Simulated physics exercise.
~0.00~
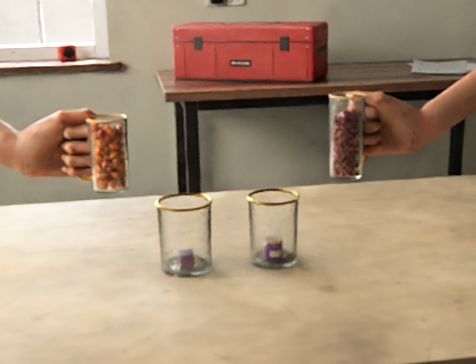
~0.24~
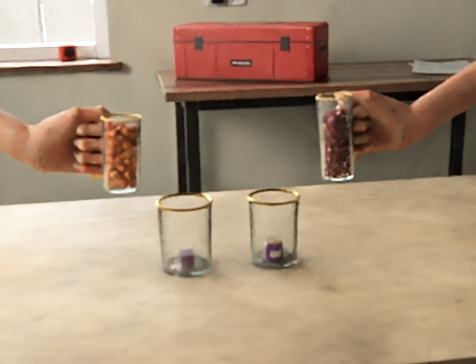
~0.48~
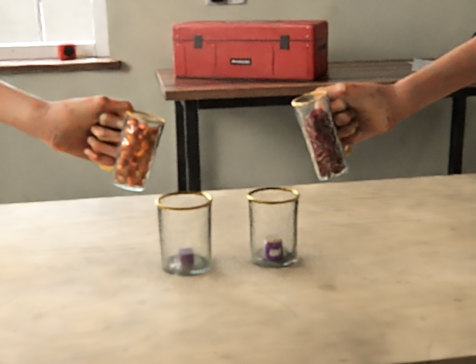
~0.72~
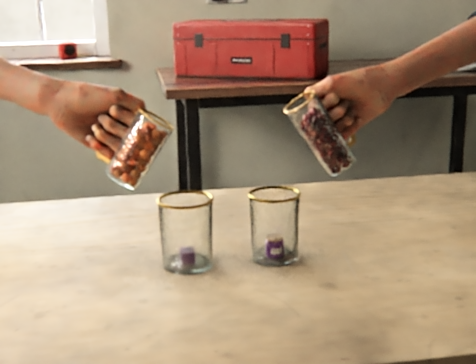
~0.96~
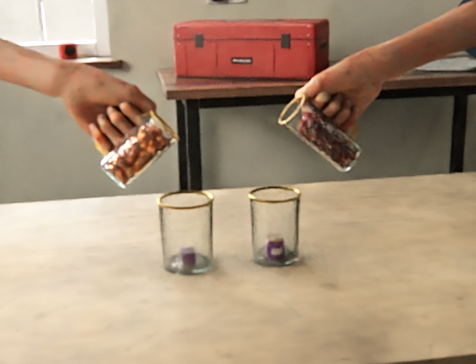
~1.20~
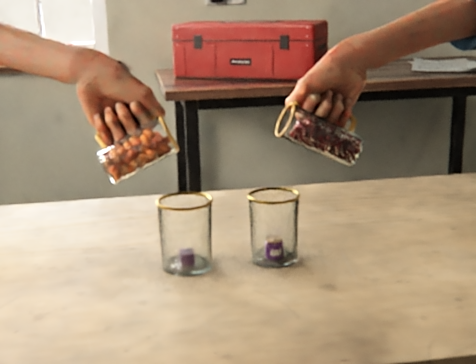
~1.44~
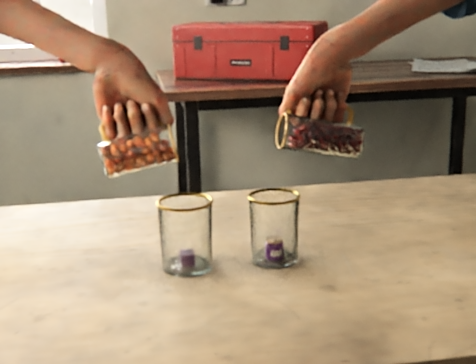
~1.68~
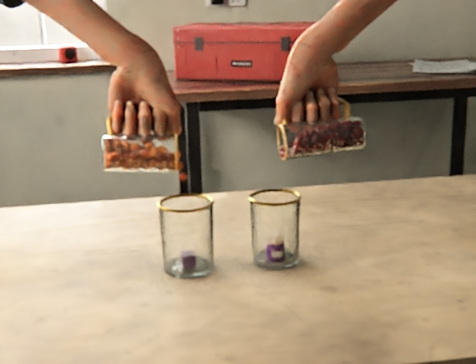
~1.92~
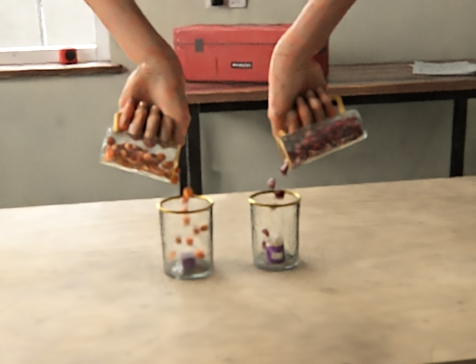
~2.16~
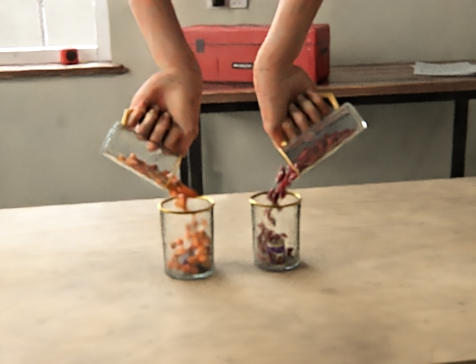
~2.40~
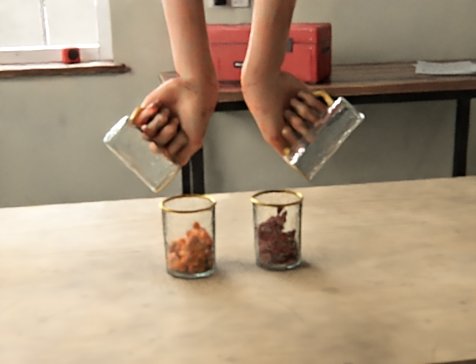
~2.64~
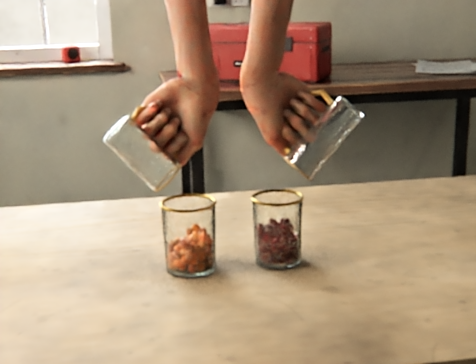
Two hands hold clear, gold-rimmed cups, the left filled with small orange pieces and the right with dark red ones, above a pale tabletop seen from the front. Below stand two clear glasses with gold rims, each holding a small purple object, while a red toolbox rests on a wooden table behind. The hands move inward and tip the cups onto their sides. Pieces begin falling into both glasses, then pour faster as the cups tilt further. The emptied cups stay tipped above the glasses, where orange and dark red heaps now hide the purple objects.
